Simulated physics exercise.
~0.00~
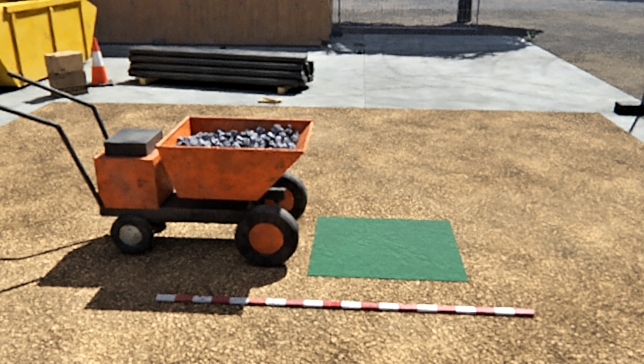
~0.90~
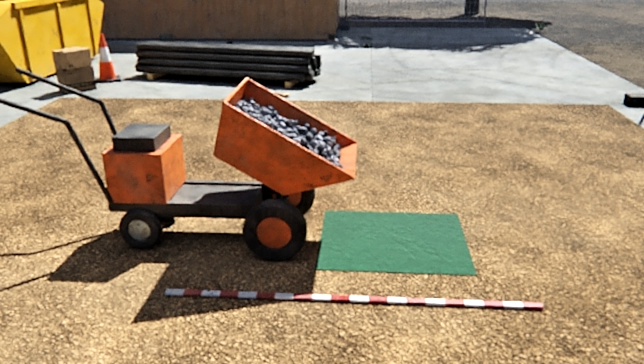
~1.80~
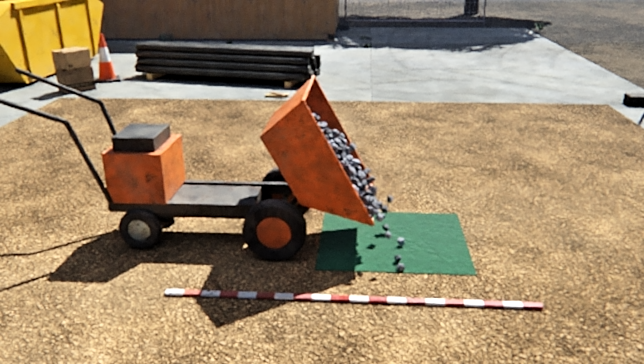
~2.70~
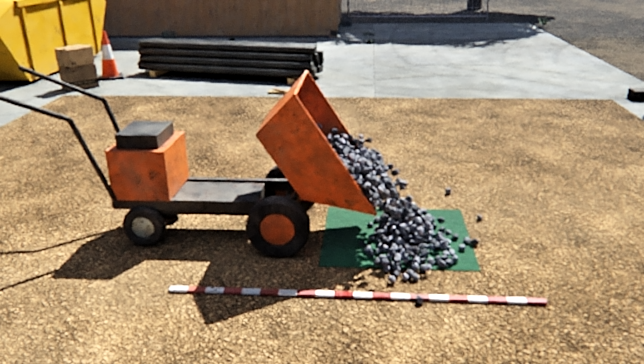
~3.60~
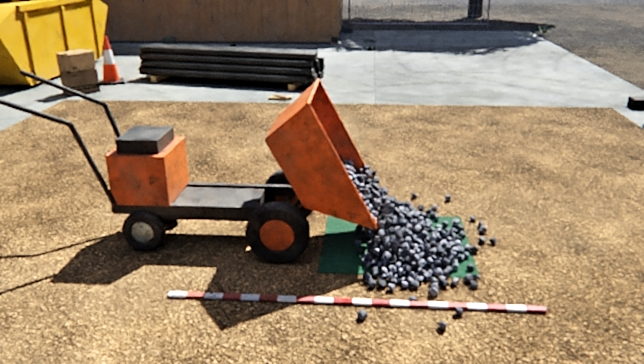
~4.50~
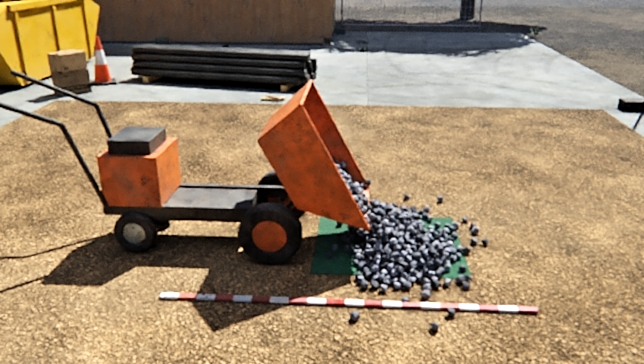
To begin with, an orange skip full of grey stones sits level on a small motor barrow, beside a green sheet on sandy ground, with a red and white striped pole lying in front. The skip tips forward to the right, the stones still inside it. It tilts more steeply, and the first stones tumble over its lip onto the sheet. With the skip rocked back slightly, a thick stream pours out and heaps up. The skip then stands steep again as the pile spreads. Finally, stones cover much of the sheet, a few lie scattered beyond it, and some remain in the skip.
